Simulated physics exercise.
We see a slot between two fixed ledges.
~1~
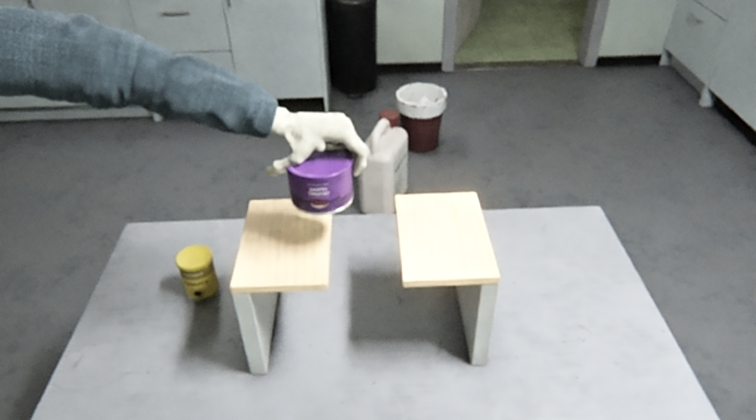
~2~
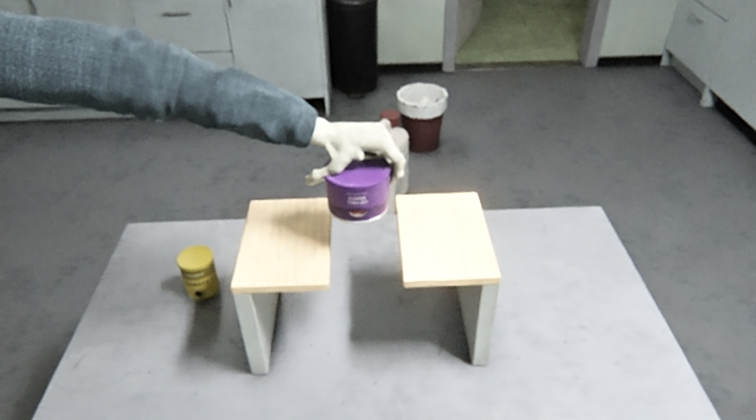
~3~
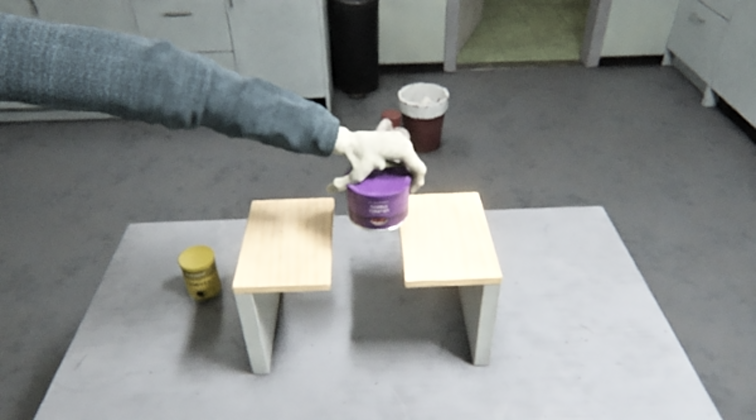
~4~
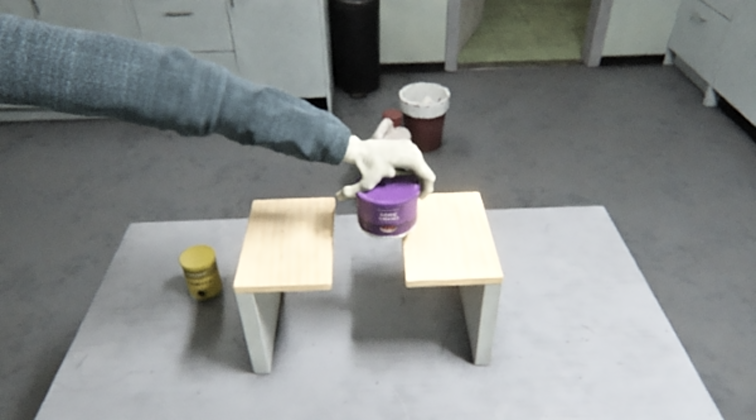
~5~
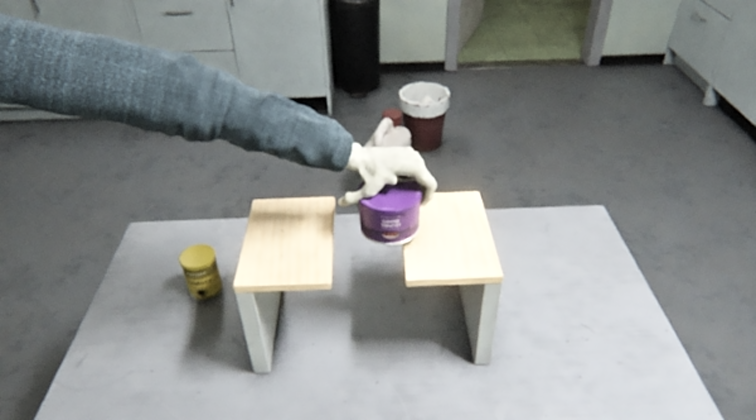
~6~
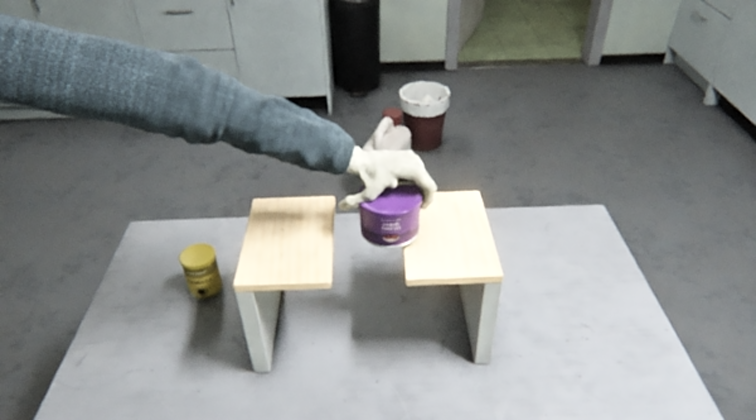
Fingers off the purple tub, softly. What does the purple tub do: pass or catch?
It drops through.
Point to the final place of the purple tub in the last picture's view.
Around (419, 306).
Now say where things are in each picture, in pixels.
Being brought over the gap; purple tub (321, 178); yellow tin (199, 274), in the first picture.
Being brought over the gap; purple tub (358, 187); yellow tin (200, 274), in the second picture.
Being brought over the gap; purple tub (378, 195); yellow tin (201, 274), in the third picture.
Being brought over the gap; purple tub (387, 202); yellow tin (202, 273), in the fourth picture.
Being brought over the gap; purple tub (390, 209); yellow tin (202, 273), in the fifth picture.
Poised above the slot; purple tub (390, 212); yellow tin (202, 272), in the sixth picture.
Then, 0.30 s after the last picture, purple tub tipped 64° from how it was near (372, 243).
Then, 0.40 s after the last picture, purple tub on its side near (362, 300).
Then, 0.50 s after the last picture, purple tub tipped 58° from how it was near (386, 297).
Then, 0.70 s after the last picture, purple tub slid well along near (418, 305).
At rest, moved from the start, purple tub; yellow tin in place. Seen from the same camera at the end, purple tub near (419, 306). The tub goes down the gap.
